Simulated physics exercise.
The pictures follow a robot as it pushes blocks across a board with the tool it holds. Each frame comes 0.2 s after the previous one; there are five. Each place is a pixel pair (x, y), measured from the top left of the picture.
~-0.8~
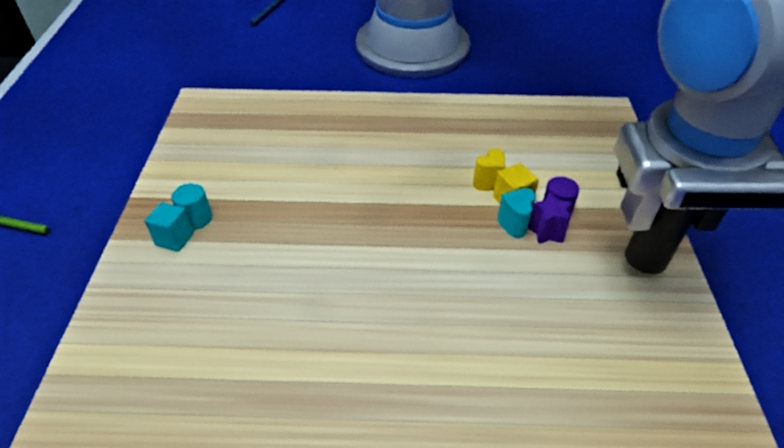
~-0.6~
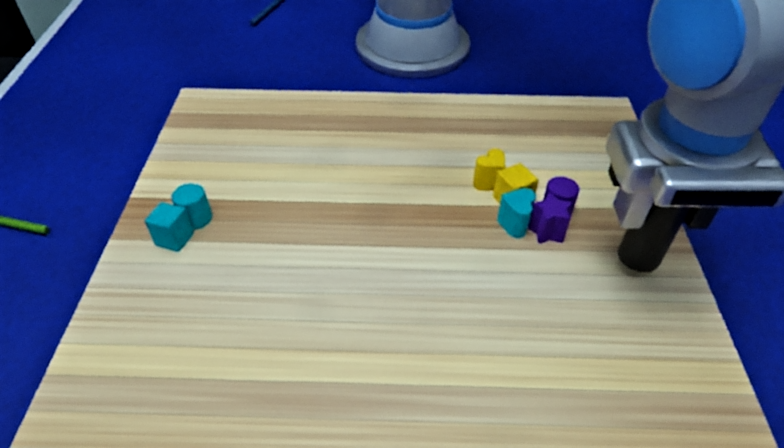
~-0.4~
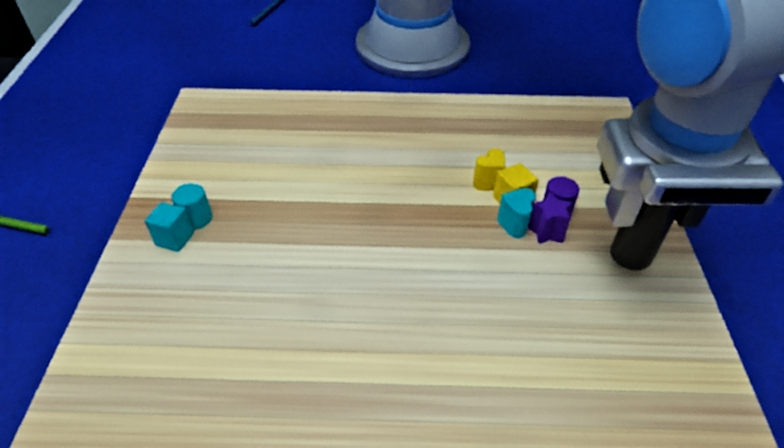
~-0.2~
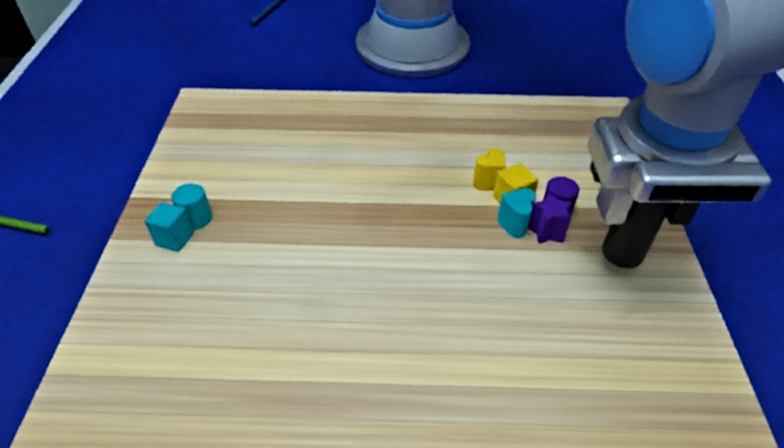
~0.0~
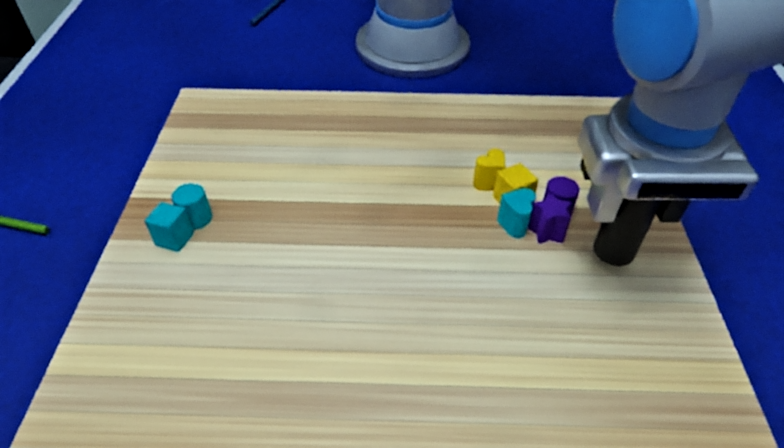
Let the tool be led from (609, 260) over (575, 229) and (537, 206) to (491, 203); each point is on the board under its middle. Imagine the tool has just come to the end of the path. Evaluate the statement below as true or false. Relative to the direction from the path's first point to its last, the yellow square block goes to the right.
The statement is incorrect.
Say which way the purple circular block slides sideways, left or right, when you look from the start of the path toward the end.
Answer: Rightward.
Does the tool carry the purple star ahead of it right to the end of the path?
No, I don't think so.
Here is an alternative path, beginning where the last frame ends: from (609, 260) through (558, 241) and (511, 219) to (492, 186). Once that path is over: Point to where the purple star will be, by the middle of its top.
I'd expect the centre of its top face to be at (475, 144).
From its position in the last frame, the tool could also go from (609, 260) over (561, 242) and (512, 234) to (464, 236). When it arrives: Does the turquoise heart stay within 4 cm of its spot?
In short: No.
On the path given first. One third of the way, tool (577, 218); purple star (549, 204), turned 15° anticlockwise; purple circular block (559, 181).
Two thirds of the way, tool (538, 196); yellow heart (484, 153), turned 20° clockwise; yellow square block (502, 171); turquoise heart (496, 203), turned 20° anticlockwise; purple star (521, 196), turned 60° anticlockwise; purple circular block (532, 157).
At the end, tool (493, 193); yellow heart (469, 145), turned 85° clockwise; yellow square block (460, 164), turned 20° clockwise; turquoise heart (475, 216), turned 55° anticlockwise; purple star (490, 200), turned 90° anticlockwise; purple circular block (529, 156).
